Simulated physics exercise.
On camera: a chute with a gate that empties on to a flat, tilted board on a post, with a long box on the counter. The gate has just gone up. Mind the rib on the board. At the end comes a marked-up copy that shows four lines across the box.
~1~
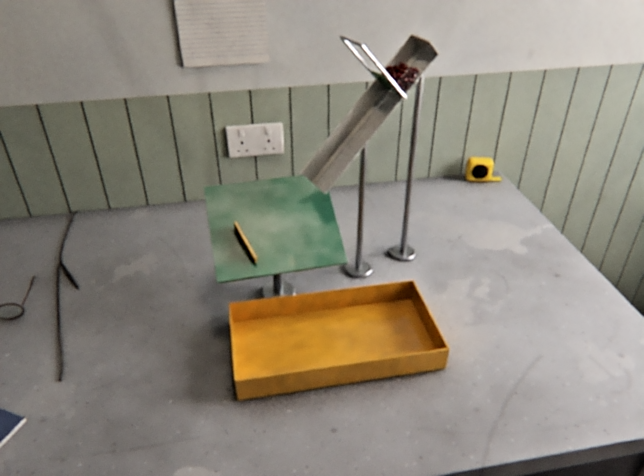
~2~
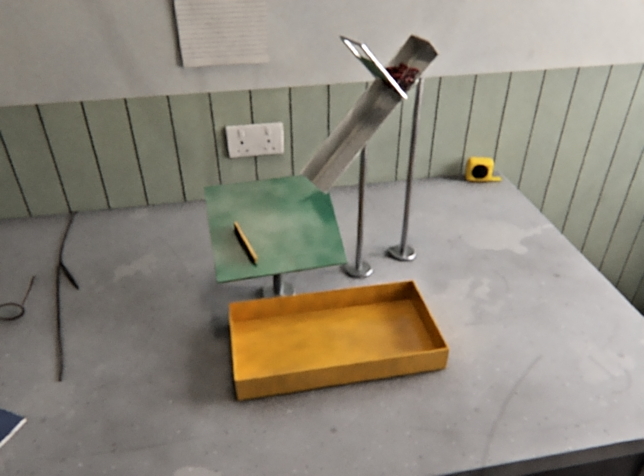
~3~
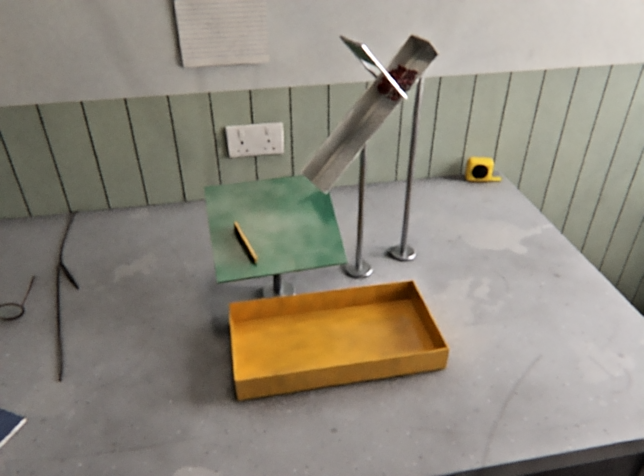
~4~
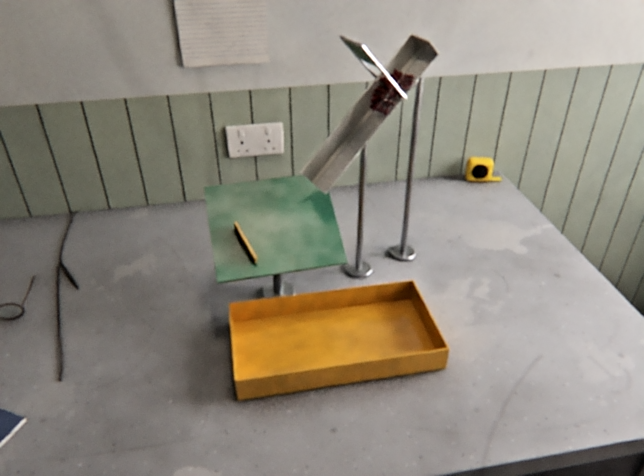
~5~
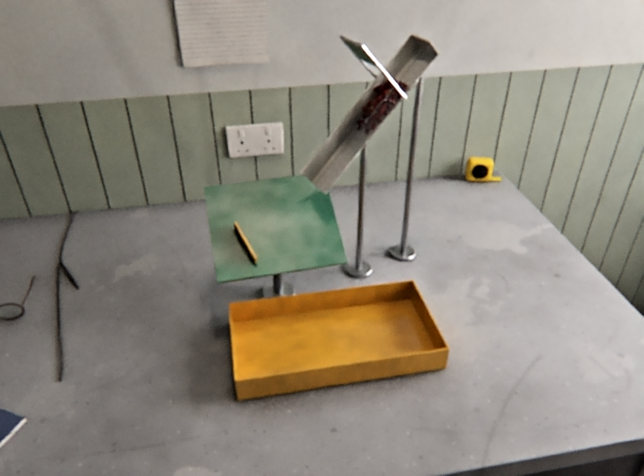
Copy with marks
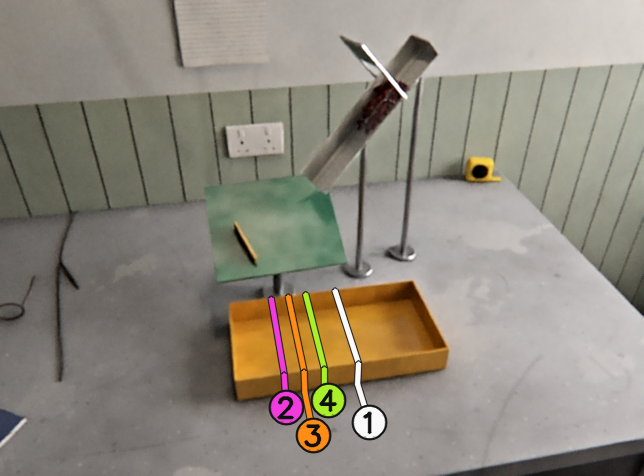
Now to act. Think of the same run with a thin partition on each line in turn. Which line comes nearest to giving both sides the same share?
Use line 2.
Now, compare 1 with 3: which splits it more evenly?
3 it is.
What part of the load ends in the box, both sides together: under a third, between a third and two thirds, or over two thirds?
It is over two thirds.
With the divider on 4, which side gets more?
The left side.
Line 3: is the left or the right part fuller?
Left.
On the marked copy, line 1 crosses the front rim at (358, 362); line 2 crosses the front rim at (284, 373); line 3 crosses the front rim at (303, 370); line 4 crosses the front rim at (324, 367).
Choosing 1, of what is caught, the whole lot on the left of the divider, none at all on the right.
Choosing 2, of what is caught, close to half on the left of the divider, close to half on the right.
Choosing 3, of what is caught, the bulk on the left of the divider, a small share on the right.
Choosing 4, of what is caught, all but a few on the left of the divider, a small share on the right.
